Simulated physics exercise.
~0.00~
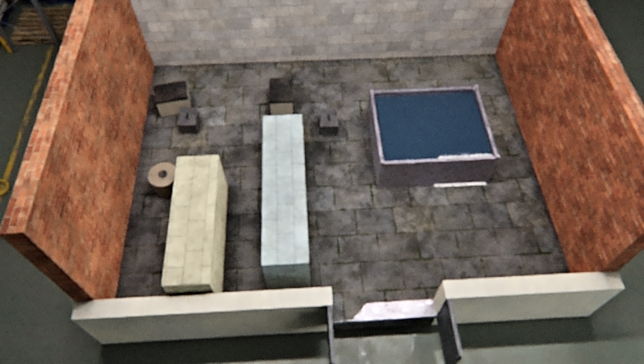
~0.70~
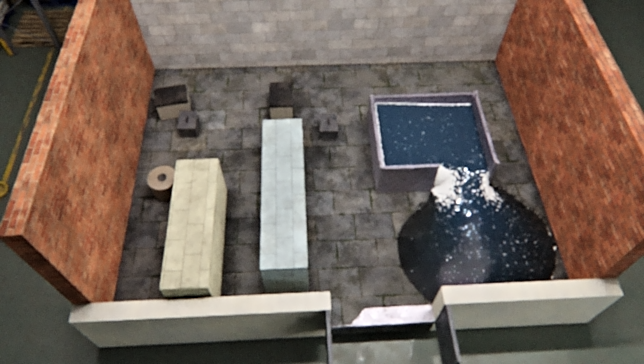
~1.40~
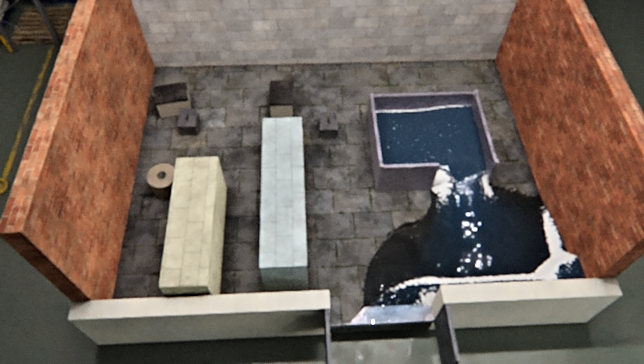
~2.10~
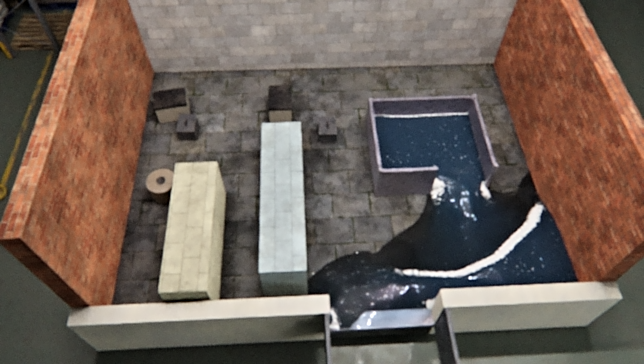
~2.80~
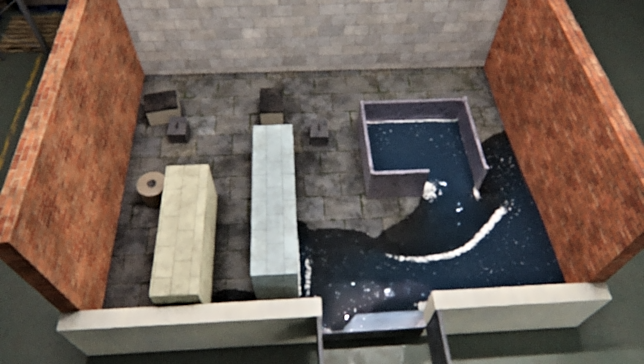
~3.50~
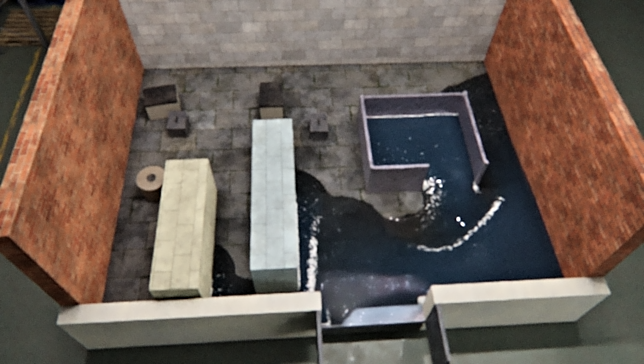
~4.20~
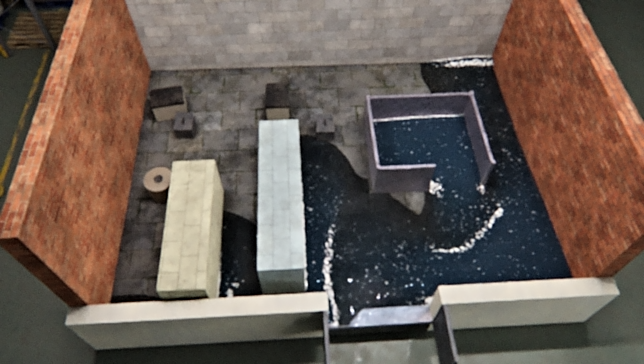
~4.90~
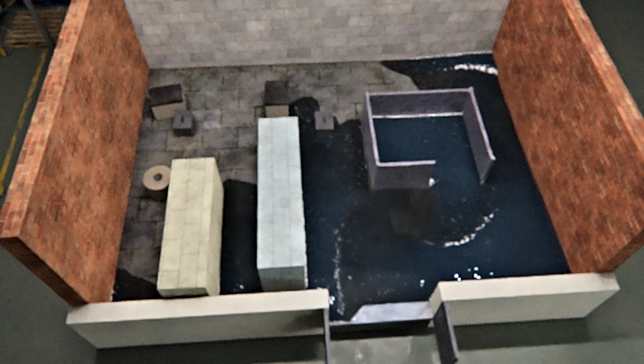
Dark water burst from the near side of a walled tank, spread to the right wall and front gap, then crept left past two long pale blocks and around behind the tank, covering much of the stone floor while the small boxes stayed put.
